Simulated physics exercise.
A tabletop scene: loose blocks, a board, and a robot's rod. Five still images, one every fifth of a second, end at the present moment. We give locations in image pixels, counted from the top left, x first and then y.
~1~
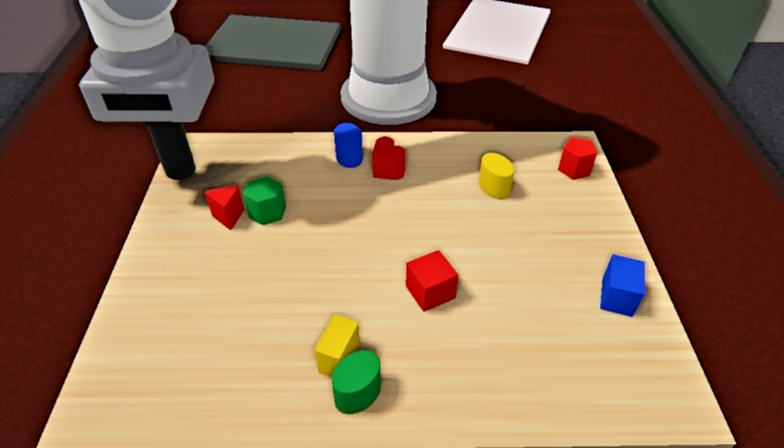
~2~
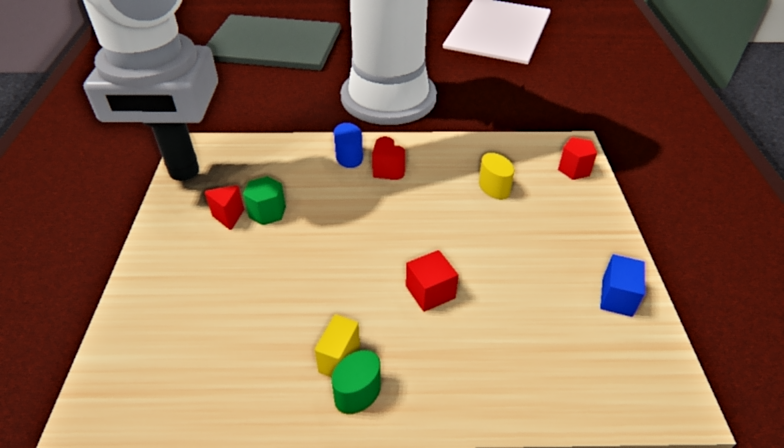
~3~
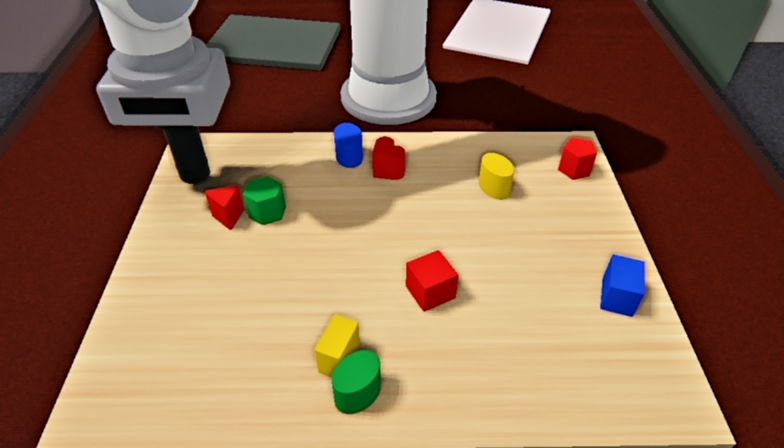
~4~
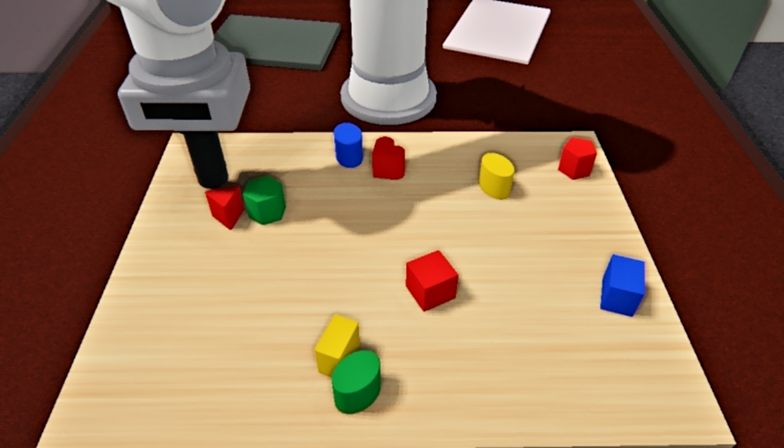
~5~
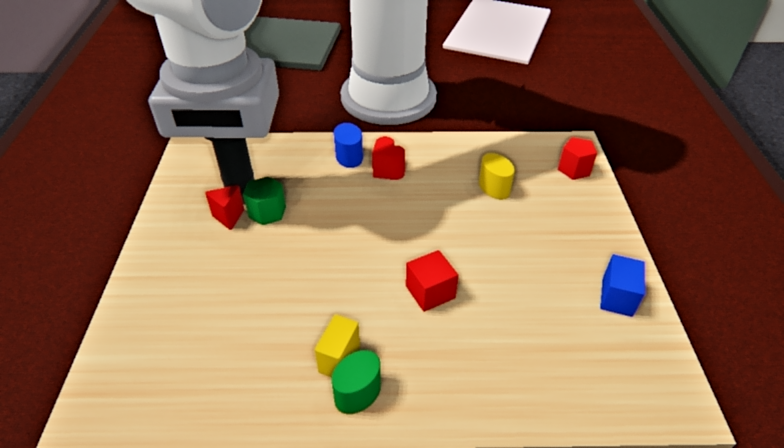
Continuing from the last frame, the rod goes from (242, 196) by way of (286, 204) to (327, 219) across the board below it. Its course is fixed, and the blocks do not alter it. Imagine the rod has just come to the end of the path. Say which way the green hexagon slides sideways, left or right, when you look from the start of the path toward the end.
The right.
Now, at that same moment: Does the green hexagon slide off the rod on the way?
Yes, I think so.
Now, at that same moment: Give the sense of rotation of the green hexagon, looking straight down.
If we look at it from overhead, the green hexagon pivots clockwise.
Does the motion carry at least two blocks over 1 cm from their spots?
I believe not.
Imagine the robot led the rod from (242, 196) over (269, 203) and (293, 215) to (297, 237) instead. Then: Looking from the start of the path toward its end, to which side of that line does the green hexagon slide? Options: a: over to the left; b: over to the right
My pick is b.
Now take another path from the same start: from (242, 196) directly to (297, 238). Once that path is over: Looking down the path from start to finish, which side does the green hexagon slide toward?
It's going to go left.
On the path given first. One third of the way, rod at (270, 191); green hexagon at (281, 197), turned 30° clockwise.
Two thirds of the way, rod at (299, 199); green hexagon at (292, 207), turned 90° clockwise.
At the end, rod at (326, 210); red triangle not moved; green hexagon at (296, 212), turned 115° clockwise.
